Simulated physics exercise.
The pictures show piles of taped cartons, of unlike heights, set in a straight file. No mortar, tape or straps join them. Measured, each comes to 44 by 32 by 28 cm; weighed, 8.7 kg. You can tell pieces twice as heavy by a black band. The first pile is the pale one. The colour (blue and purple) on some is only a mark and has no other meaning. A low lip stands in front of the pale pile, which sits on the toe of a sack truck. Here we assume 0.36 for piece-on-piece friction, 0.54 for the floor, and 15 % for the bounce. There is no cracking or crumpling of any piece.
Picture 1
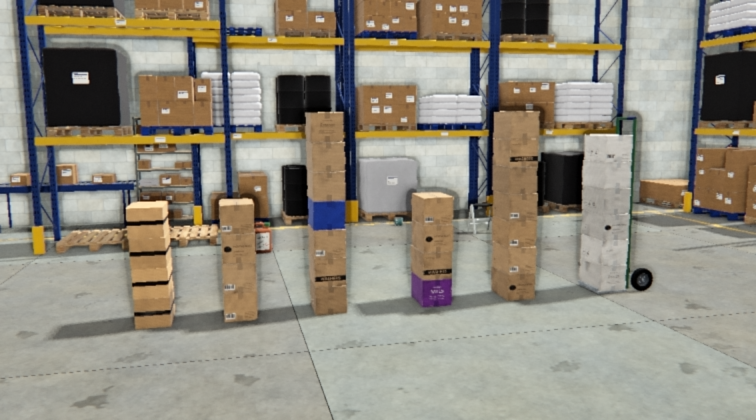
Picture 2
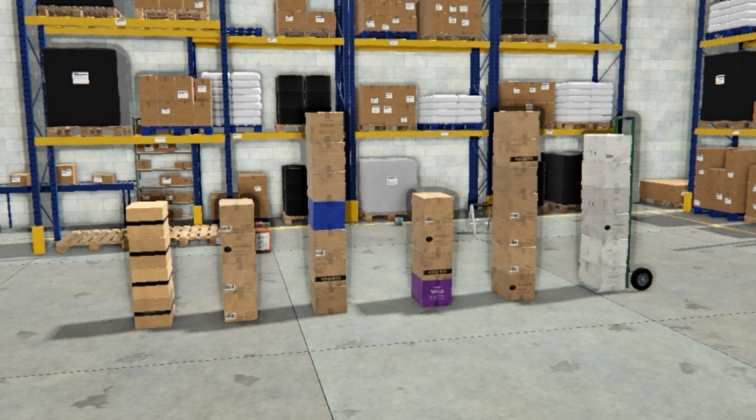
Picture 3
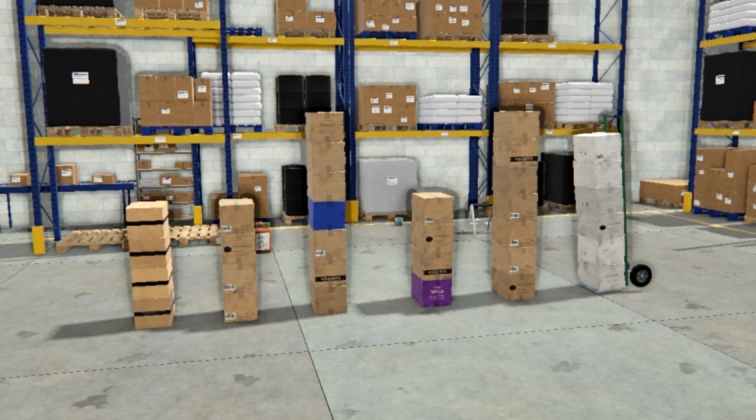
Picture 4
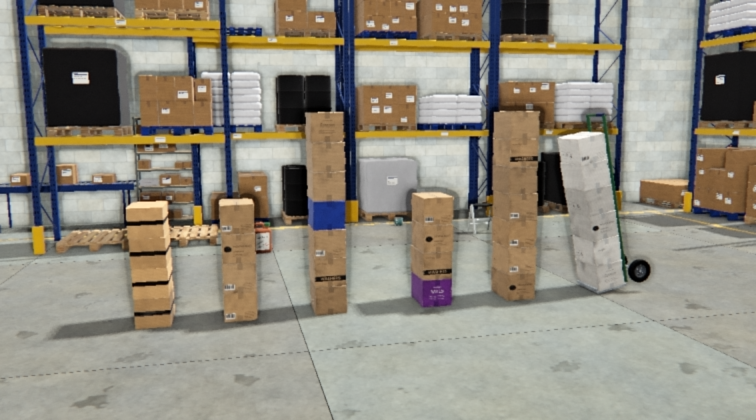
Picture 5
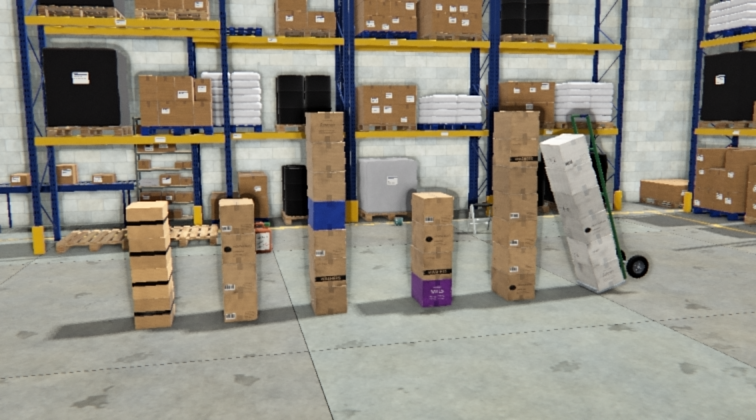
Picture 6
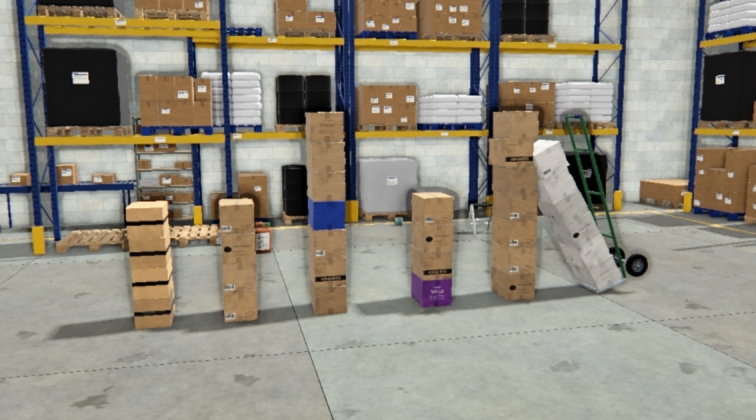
In the video, a row of taped carton stacks stands in a warehouse as a green hand truck at the right tilts leftward, and the pale stack on it leans toward the neighboring brown stack, gradually tilting farther than the truck.
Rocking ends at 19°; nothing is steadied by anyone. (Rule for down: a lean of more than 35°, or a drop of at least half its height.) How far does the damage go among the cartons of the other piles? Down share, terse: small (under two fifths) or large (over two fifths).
Large.
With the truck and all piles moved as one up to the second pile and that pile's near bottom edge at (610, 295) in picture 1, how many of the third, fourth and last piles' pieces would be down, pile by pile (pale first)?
Third 3, fourth 0, last 0.
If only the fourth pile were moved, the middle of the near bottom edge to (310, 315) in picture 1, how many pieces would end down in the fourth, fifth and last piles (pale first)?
Pile tally - fourth: 6, fifth: 4, last: 3.
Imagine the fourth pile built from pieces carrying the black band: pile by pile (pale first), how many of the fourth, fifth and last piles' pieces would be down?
Down per pile - fourth: 7, fifth: 4, last: 4.
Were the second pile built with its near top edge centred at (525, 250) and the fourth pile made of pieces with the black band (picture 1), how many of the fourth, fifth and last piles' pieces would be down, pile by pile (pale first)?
Down by pile: Fourth 0, fifth 0, last 0.
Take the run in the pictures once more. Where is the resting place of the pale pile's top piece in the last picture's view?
In the last view it ends up close to (463, 242).
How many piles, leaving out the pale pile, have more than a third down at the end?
The number of such piles is 5.
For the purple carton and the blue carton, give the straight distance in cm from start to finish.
Approx. distance from start in cm - purple 20, blue 130.
Then, 0.54 s later than the last frame, 6 of the pale pile down; none of the 26 other cartons down, 7 disturbed.
Then, 1.12 s later than the last frame, 6 of the pale pile down; 7 of the 26 other cartons down; purple carton tilted 13°.
Then, 1.88 s later than the last frame, 6 of the pale pile down; 13 of the 26 other cartons down; purple carton tilted 46°; blue carton tilted 27°, 9 cm lower.
Then, 2.82 s later than the last frame, 6 of the pale pile down; 24 of the 26 other cartons down; purple carton tilted 46°; blue carton tilted 45°, 51 cm lower.
When it is over, 6 of the pale pile down; 24 of the 26 other cartons down; purple carton tilted 46°; blue carton tilted 45°, 52 cm lower. That is 92 per cent. In pixels of the last frame, middles, purple carton near (417, 282), blue carton near (207, 270).
